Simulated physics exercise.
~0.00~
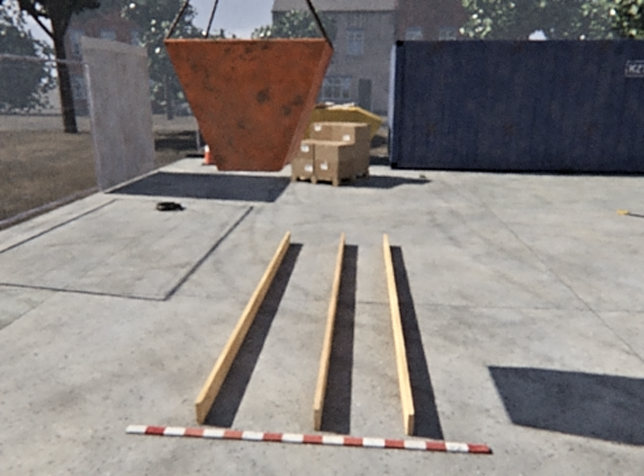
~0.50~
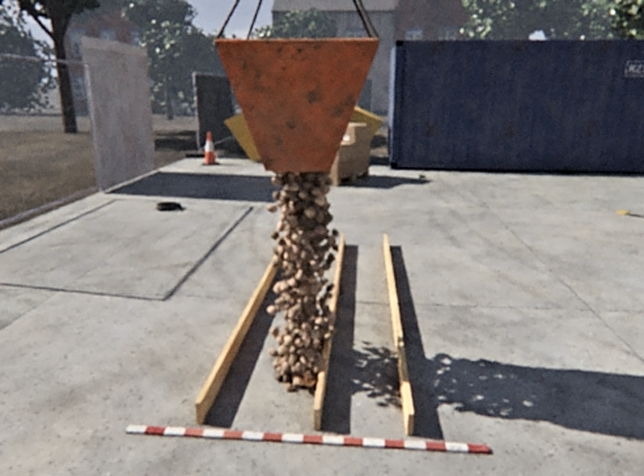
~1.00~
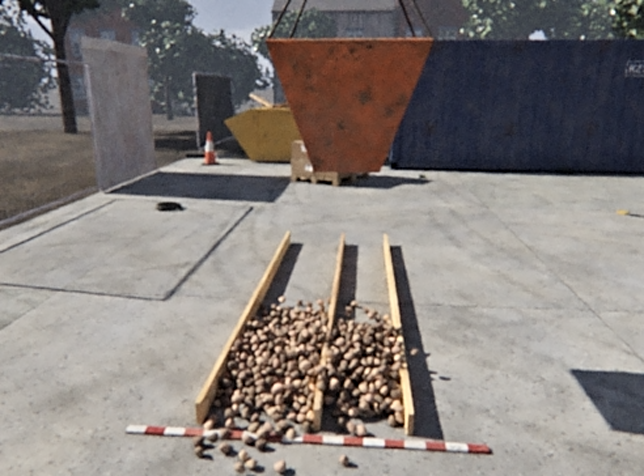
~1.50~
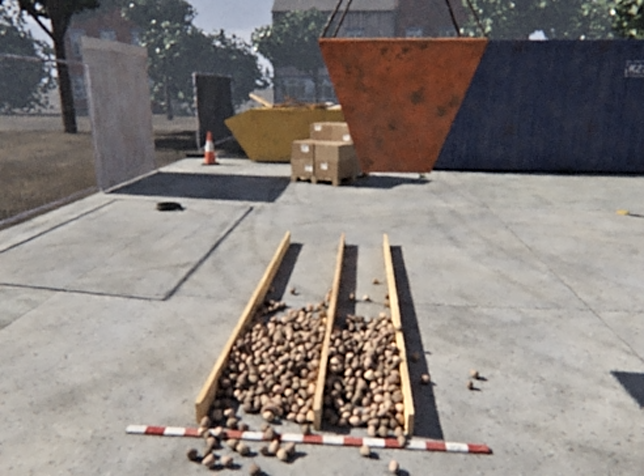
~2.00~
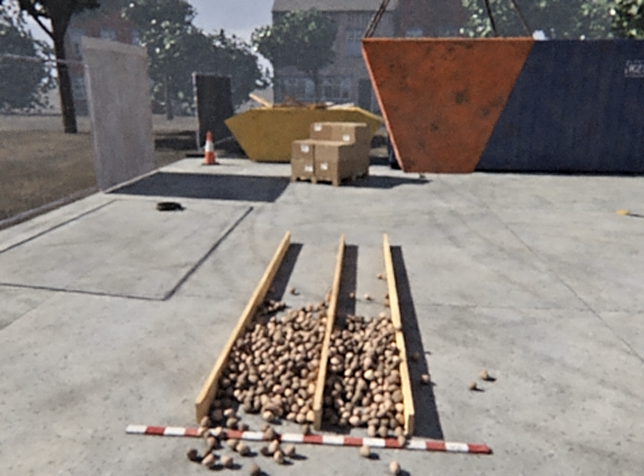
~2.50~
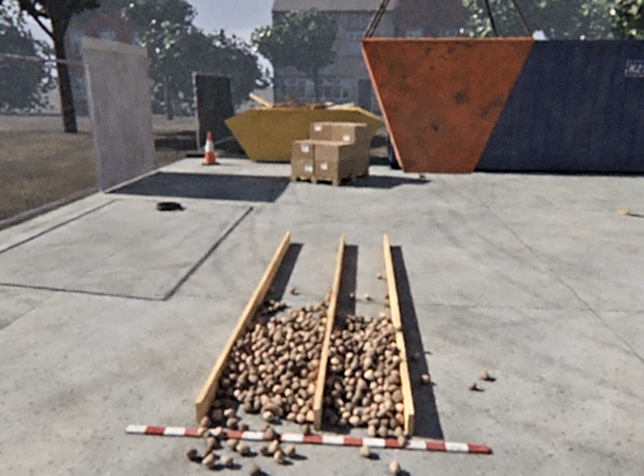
To begin with, a rusty orange hopper hangs from cables over a sunlit concrete yard, above and behind three wooden planks that mark off two bays. As it travels right, a thick column of brown, rounded stones pours from its bottom, landing mostly in the left bay. The stones then spread across both bays, and some spill forward past the red and white striped staff. The emptied hopper keeps moving right in front of a dark blue container, then stops. The heap lies still, somewhat more of it in the left bay, with a few stray stones to the right.
